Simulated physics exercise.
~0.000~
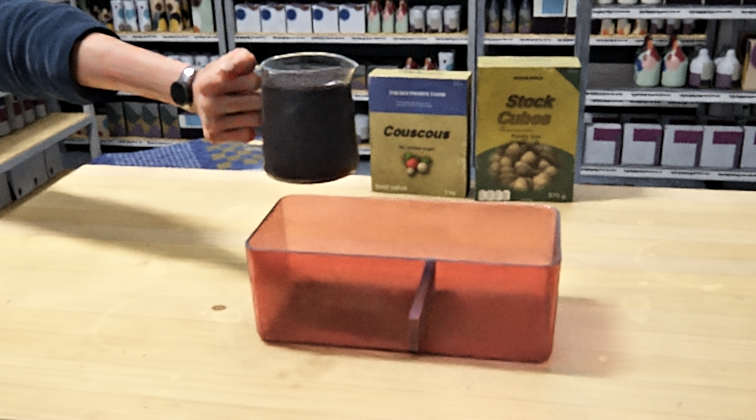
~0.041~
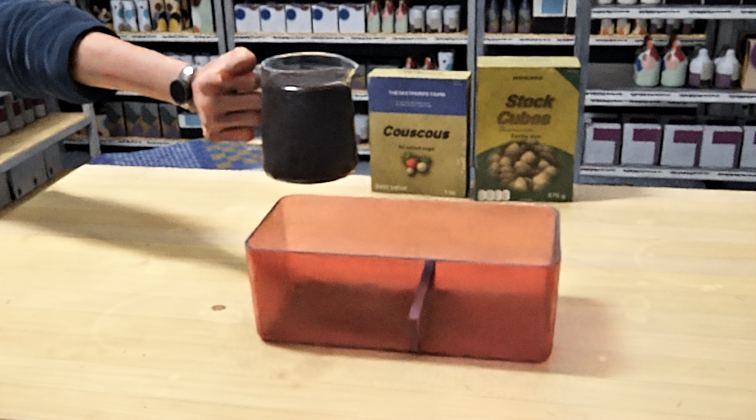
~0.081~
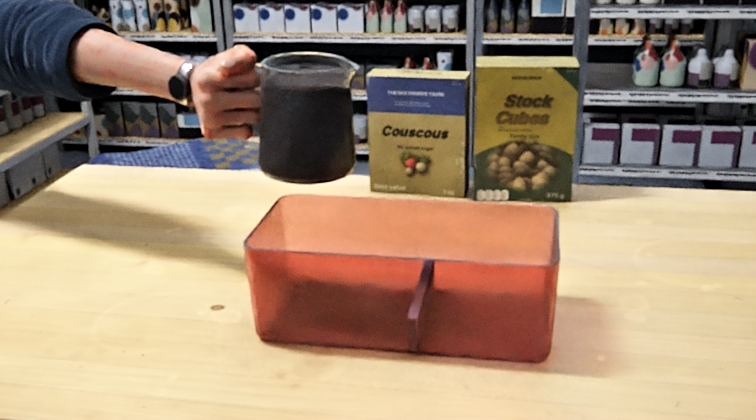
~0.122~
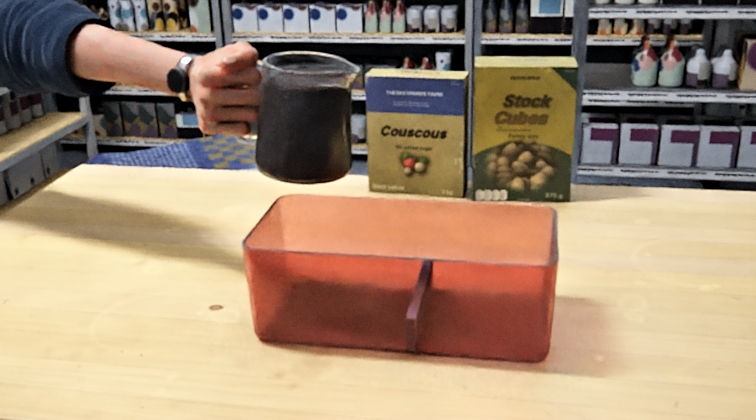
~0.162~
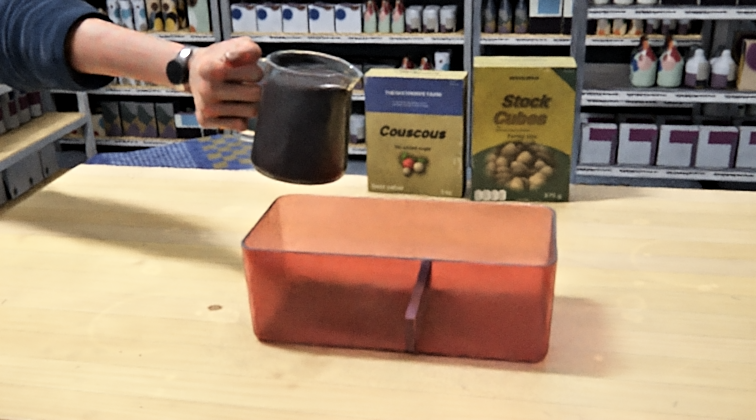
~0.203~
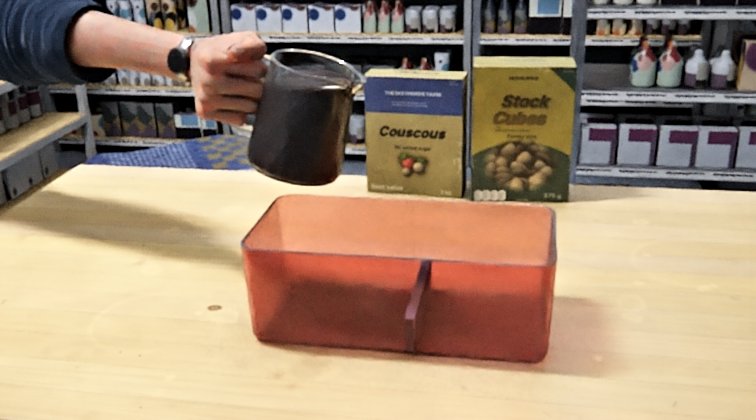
A hand holds a pitcher of dark liquid above a reddish basin and slowly tilts it right.
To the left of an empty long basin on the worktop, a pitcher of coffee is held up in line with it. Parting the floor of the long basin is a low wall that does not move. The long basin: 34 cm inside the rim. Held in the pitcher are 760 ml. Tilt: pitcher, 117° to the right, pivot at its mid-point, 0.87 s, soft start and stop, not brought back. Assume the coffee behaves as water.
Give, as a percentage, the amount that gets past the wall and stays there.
Past the wall: About 59 %.
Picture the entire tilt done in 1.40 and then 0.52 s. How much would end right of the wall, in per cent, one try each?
Some 70 and 45 per cent, in that order.
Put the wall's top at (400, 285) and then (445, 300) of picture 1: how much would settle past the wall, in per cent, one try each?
90 in a hundred, followed by 35 in a hundred.
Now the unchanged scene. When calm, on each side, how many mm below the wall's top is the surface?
Left: Roughly 32 mm; right: Roughly 22 mm.
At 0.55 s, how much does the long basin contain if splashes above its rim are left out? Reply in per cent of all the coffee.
About 5 per cent.
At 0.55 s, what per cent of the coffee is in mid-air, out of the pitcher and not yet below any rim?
Near 16 per cent of it all.
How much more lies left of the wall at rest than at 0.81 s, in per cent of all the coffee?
I'd say near 26 percent.
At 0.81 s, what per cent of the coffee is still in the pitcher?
Close to 22 in a hundred.
After 0.55 s the tilt is 83° and 78 per cent is still to pour, 0 is left of the wall and 5 right of it.
After 0.81 s the tilt is 116° and 21 per cent is still to pour, 14 is left of the wall and 47 right of it.
After 1.08 s the tilt is 117° and 1 per cent is still to pour, 37 is left of the wall and 59 right of it.
After 1.37 s the tilt is 117° and 0 per cent is still to pour, 40 is left of the wall and 59 right of it.
In the end 40 per cent lies left of the wall, 59 right of it and 1 outside.
